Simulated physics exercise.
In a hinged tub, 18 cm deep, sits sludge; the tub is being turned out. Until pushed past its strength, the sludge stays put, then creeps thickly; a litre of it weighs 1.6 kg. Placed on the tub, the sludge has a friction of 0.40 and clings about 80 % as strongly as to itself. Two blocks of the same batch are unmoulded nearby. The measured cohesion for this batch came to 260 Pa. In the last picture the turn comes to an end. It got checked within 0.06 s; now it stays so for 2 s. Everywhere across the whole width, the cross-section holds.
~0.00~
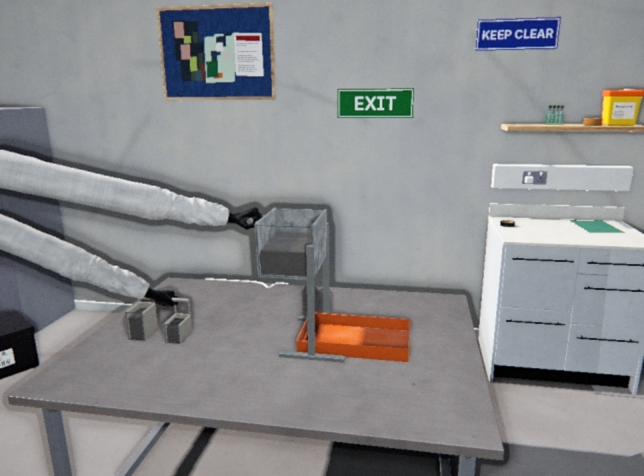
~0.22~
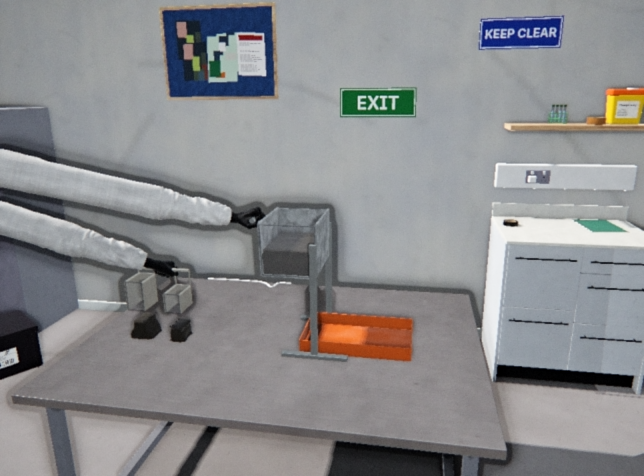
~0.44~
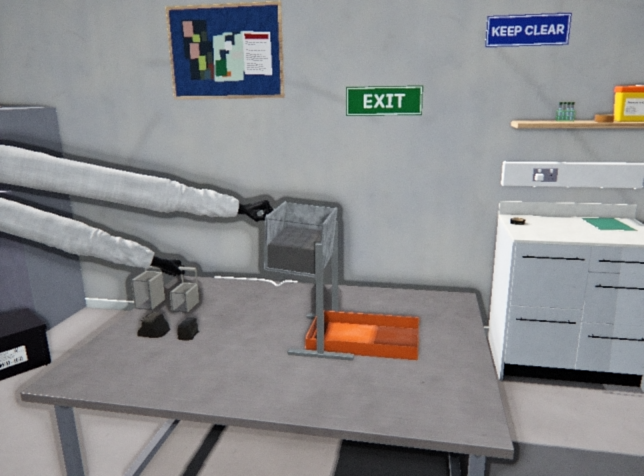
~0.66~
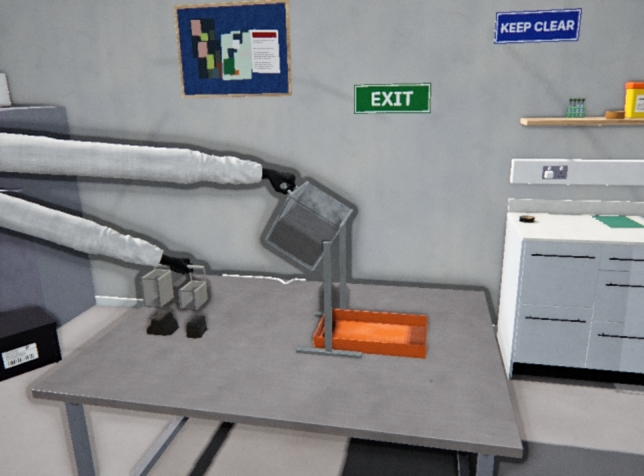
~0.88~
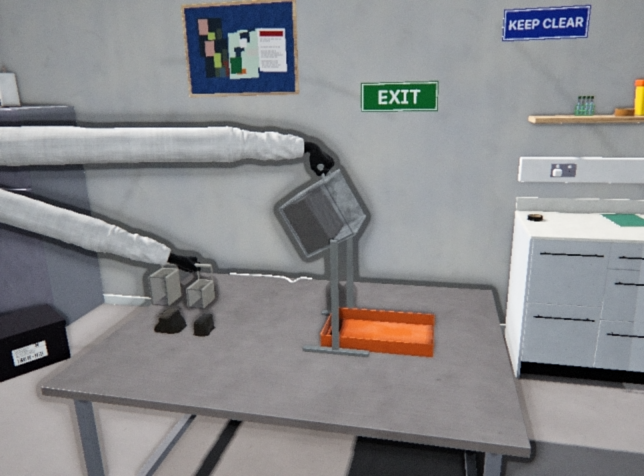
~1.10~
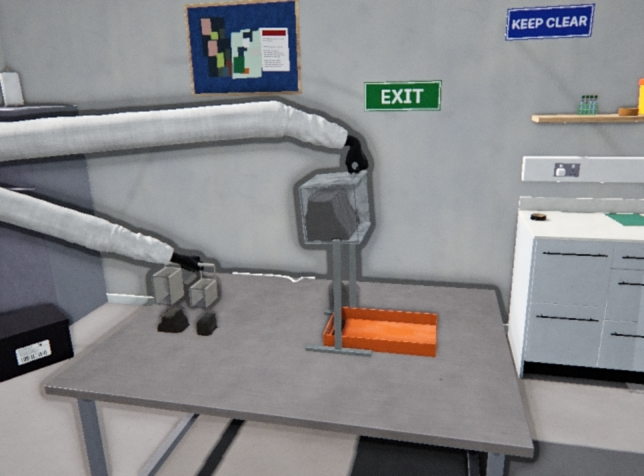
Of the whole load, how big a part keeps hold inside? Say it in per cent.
The part that keeps hold inside is about 77 %.
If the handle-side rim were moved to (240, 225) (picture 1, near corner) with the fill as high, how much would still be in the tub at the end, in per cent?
Remaining in tub at end: Approx. 55 %.
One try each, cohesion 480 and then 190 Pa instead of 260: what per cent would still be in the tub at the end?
100 %, then 65 %.
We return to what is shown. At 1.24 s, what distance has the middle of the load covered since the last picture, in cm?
3 cm.
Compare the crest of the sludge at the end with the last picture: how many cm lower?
Roughly 6 cm.
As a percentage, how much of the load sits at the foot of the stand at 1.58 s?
Near 0 per cent has got down by that time.
By 1.24 s, the tub is at 86 degrees and holds 99 %.
By 1.41 s, the tub is at 86 degrees and holds 85 %.
By 1.58 s, the tub is at 86 degrees and holds 78 %.
By 1.75 s, the tub is at 86 degrees and holds 77 %.
By 3.10 s, at the end, the tub is at 86 degrees and holds 77 %.
